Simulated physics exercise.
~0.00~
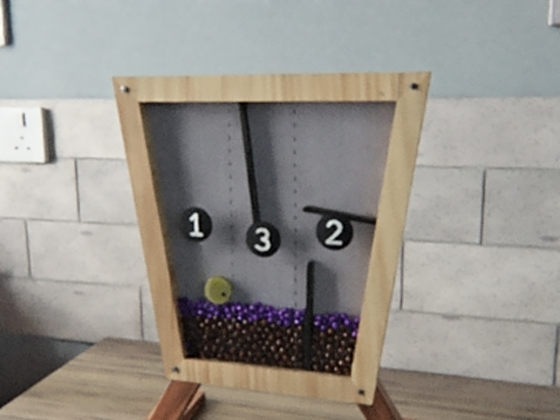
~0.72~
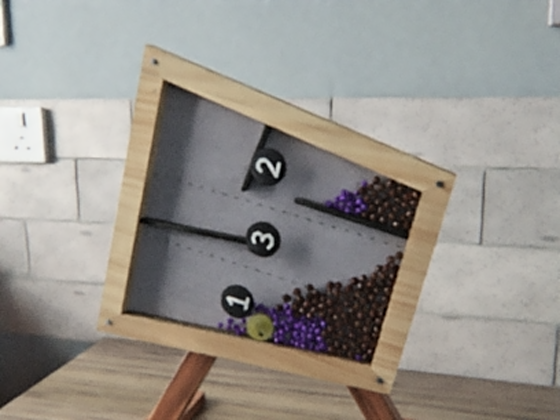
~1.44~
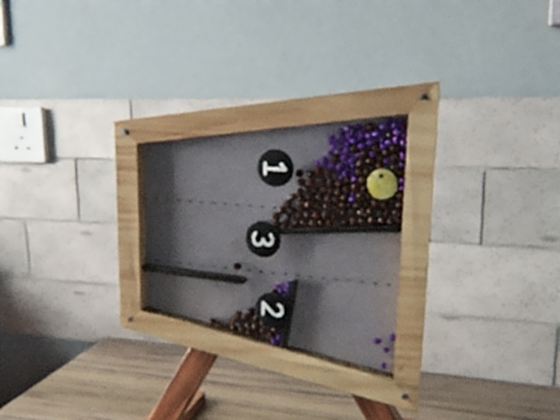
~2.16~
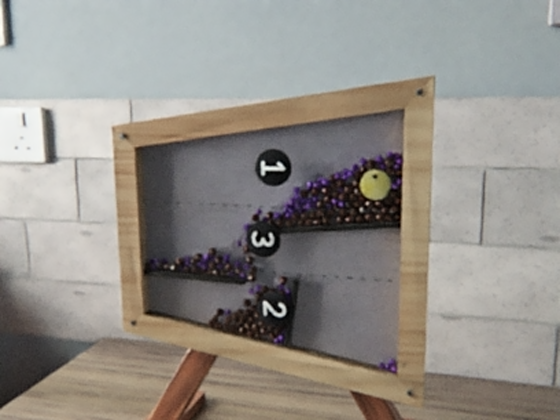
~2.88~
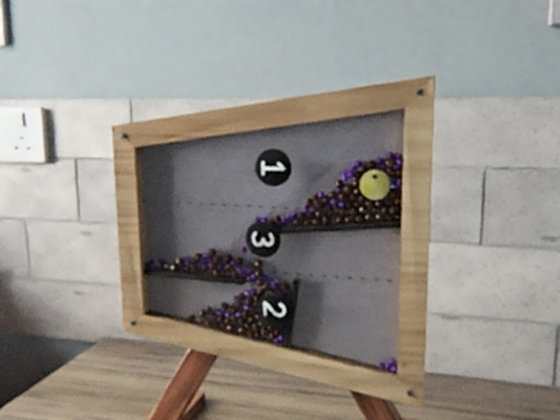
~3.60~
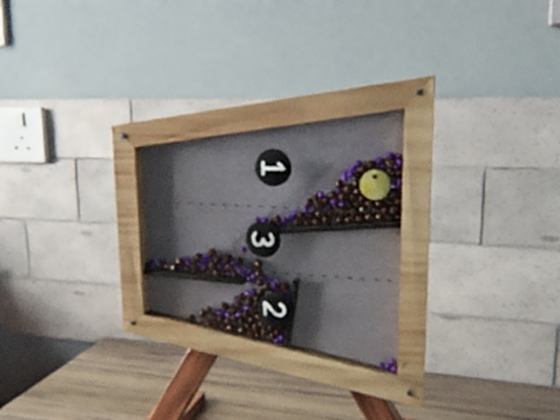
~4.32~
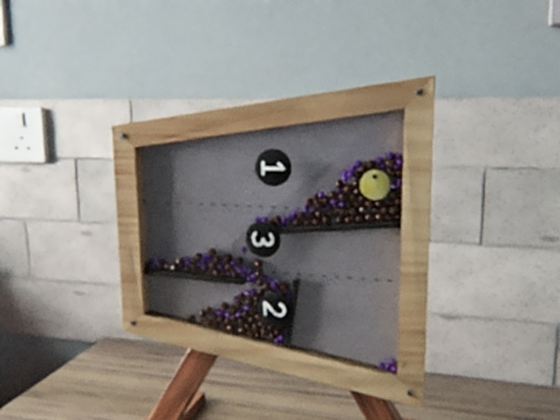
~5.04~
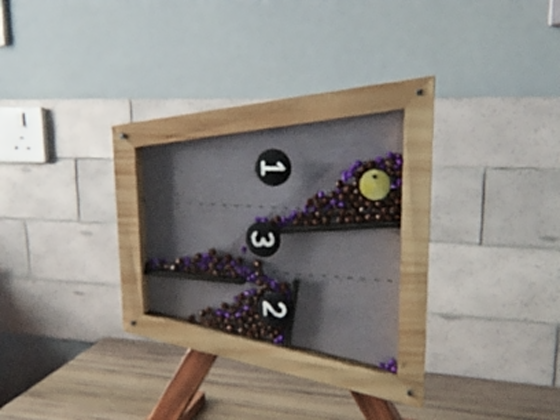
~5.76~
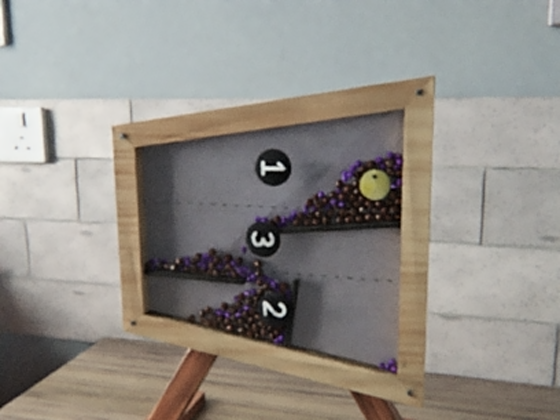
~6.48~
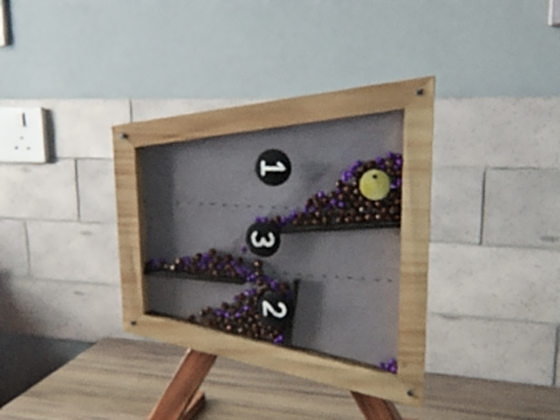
Wooden-framed case of brown and purple beads turning anticlockwise on a stand, spilling them between ledges, then resting with yellow disc upper right.
